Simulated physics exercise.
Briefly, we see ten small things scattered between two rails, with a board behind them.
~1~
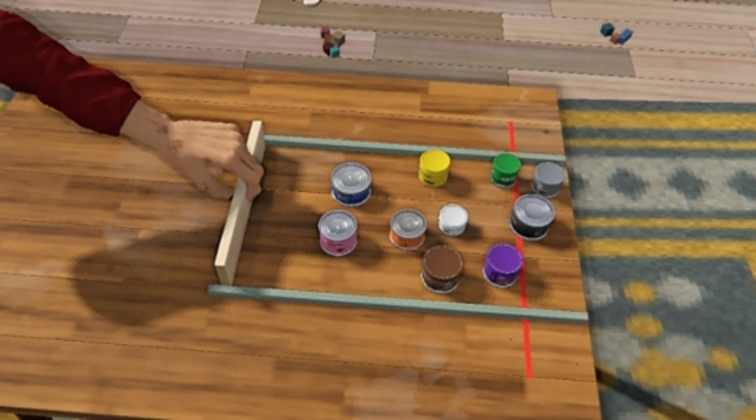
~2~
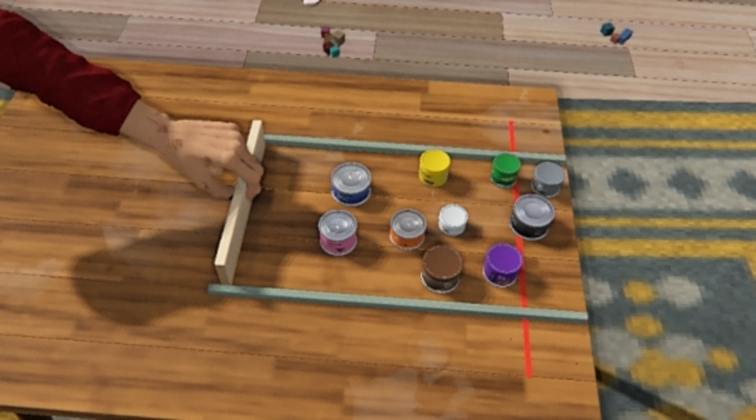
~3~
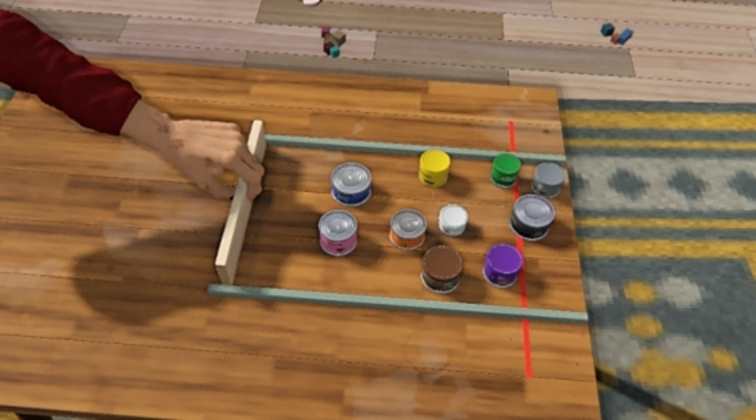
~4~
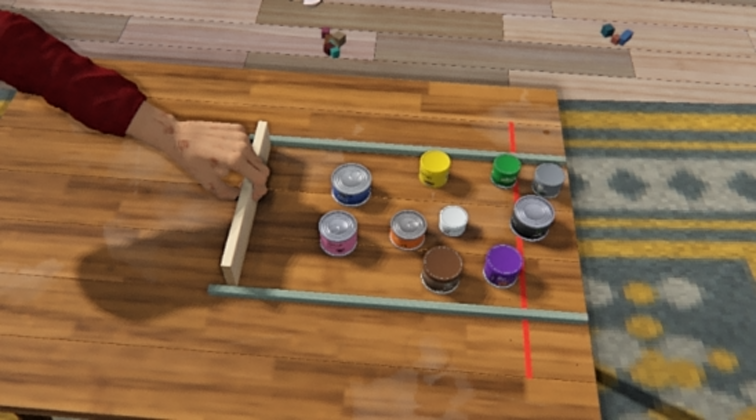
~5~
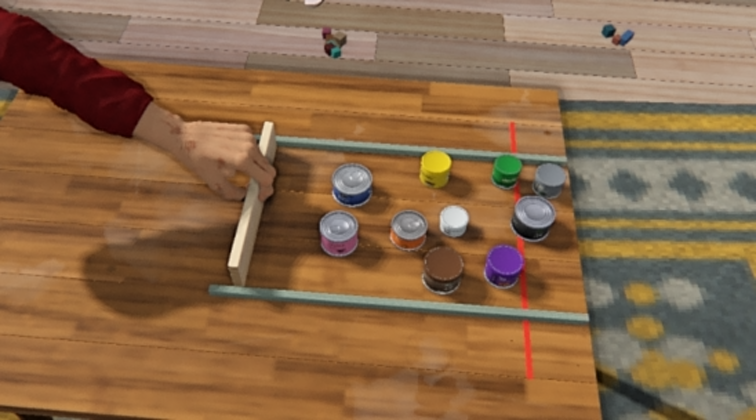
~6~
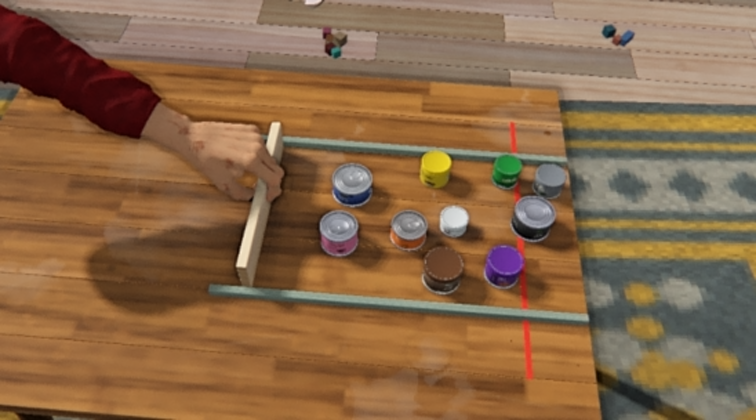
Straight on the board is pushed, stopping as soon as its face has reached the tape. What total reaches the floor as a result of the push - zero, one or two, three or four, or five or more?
The pieces that topple off will total fewer than three but at least one.
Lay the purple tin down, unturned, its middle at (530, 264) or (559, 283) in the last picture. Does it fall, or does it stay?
In the two tries the purple tin is not knocked off and is not knocked off, in that order.
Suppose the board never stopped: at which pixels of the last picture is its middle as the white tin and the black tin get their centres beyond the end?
The middle is at (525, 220) when it's the white tin, and at (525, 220) when it's the black tin.
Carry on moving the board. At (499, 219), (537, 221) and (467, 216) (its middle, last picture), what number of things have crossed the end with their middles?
Past the end: 0, 5 and 0.
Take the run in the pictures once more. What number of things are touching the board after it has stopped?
Count recorded: 5.
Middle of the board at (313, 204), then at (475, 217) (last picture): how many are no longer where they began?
Tally at point one: 0; at point two: 9.
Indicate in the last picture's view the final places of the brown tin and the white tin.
Brown tin at about (546, 287), white tin at about (571, 202).
A little later, none off yet; grey tin at rest near (549, 182); black tin at rest near (532, 219); green tin at rest near (506, 172).
When it is over, the number that fall off is one or two; down, grey tin.
